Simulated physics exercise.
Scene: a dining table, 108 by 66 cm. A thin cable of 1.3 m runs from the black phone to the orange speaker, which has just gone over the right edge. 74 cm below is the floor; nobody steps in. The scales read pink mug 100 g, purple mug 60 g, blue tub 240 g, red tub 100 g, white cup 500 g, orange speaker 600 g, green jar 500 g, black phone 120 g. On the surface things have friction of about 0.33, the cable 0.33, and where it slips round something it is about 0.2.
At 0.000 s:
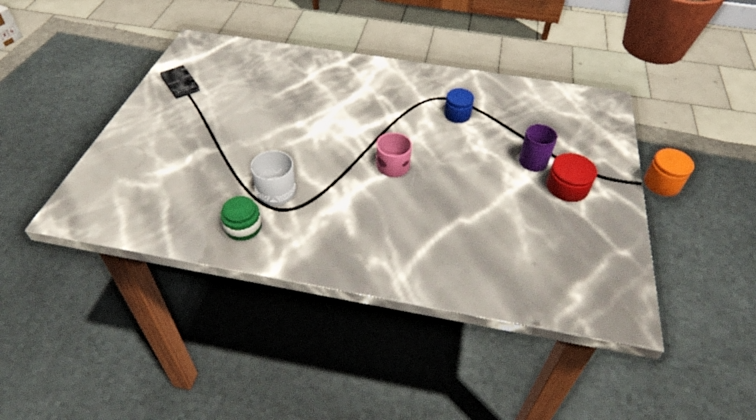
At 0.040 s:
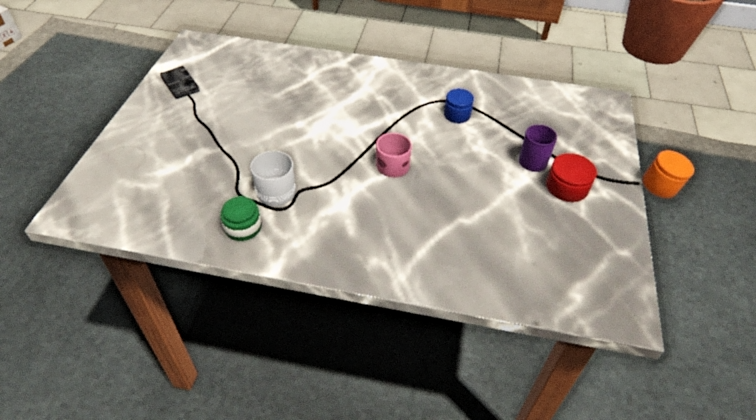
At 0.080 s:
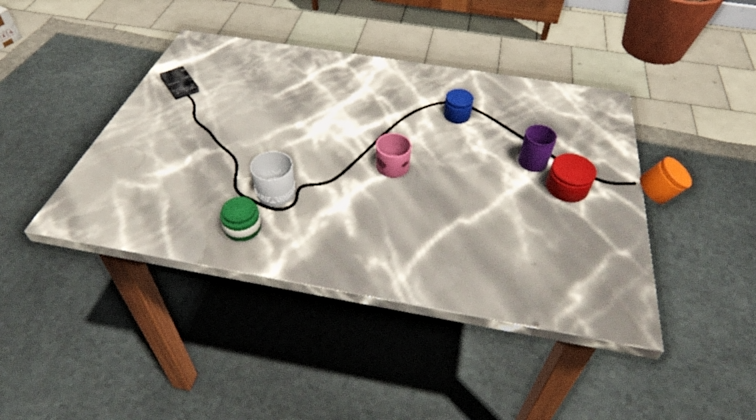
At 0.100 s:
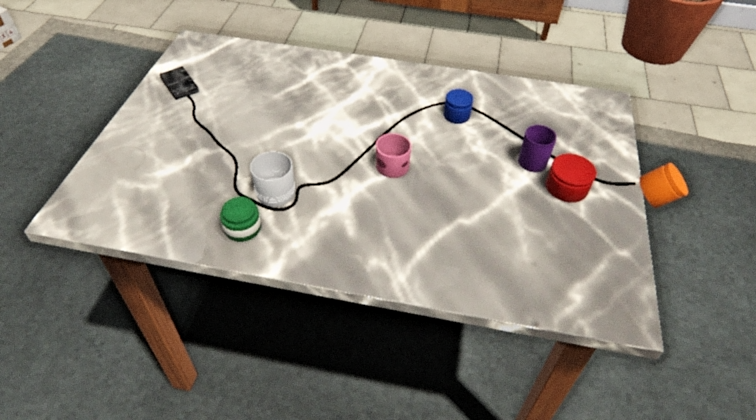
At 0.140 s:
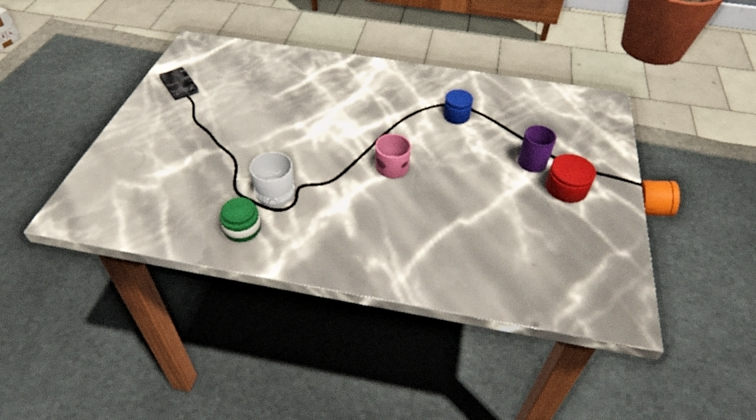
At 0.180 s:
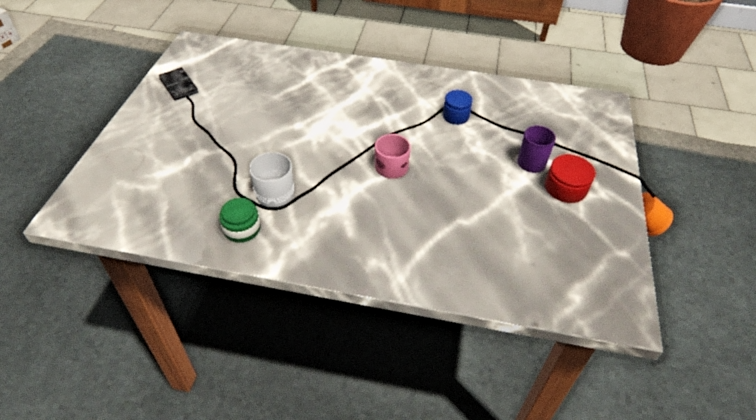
On a marble-topped dining table, a thin black cable shifts and straightens as an orange speaker tips and drops past the right edge.
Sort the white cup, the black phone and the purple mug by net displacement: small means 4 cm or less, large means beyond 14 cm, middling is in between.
White cup: Middling; black phone: Large; purple mug: Middling.
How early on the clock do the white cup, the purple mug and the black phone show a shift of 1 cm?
White cup: 0.26 s; purple mug: 0.42 s; black phone: 0.24 s.
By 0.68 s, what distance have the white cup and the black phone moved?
White cup roughly 8 cm, black phone roughly 45 cm.
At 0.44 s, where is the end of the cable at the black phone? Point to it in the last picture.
Somewhere about (227, 148) in the final view.
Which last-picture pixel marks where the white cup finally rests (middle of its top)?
Resting point is at approximately (295, 141).
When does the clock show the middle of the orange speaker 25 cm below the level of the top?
At about 0.30 s.
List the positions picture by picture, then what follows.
The first picture shows white cup (272, 165); black phone (179, 79); purple mug (542, 134); cable runs through (211, 134).
The second picture shows orange speaker (674, 163); cable runs through (371, 146) (212, 134).
The third picture shows orange speaker (665, 181); cable runs through (369, 149) (211, 134).
The fourth picture shows orange speaker (663, 186); cable runs through (368, 149) (211, 134).
The fifth picture shows orange speaker (658, 198); cable runs through (368, 150) (210, 134).
The sixth picture shows white cup (271, 167); black phone (177, 81); purple mug (540, 136); cable runs through (601, 161) (476, 114) (210, 135).
After 0.4 s, the cable's tail end at (227, 148); black phone 20 cm off its start, white cup 5 cm off its start, purple mug 2 cm off its start.
After 0.7 s, the cable's tail end at (315, 216); black phone 46 cm off its start, purple mug 8 cm off its start, white cup 8 cm off its start.
After 0.9 s, the cable's tail end at (334, 228); black phone 50 cm off its start at (310, 214), purple mug 8 cm off its start at (542, 166), white cup 8 cm off its start at (295, 141).
After 1.2 s, the cable's tail end at (334, 228); black phone 50 cm off its start, purple mug 8 cm off its start, white cup 8 cm off its start.
After 2.4 s, the cable's tail end at (334, 228); black phone 50 cm off its start at (310, 214), purple mug 8 cm off its start at (542, 166), white cup 8 cm off its start at (295, 141), blue tub 25 cm off its start at (509, 182).
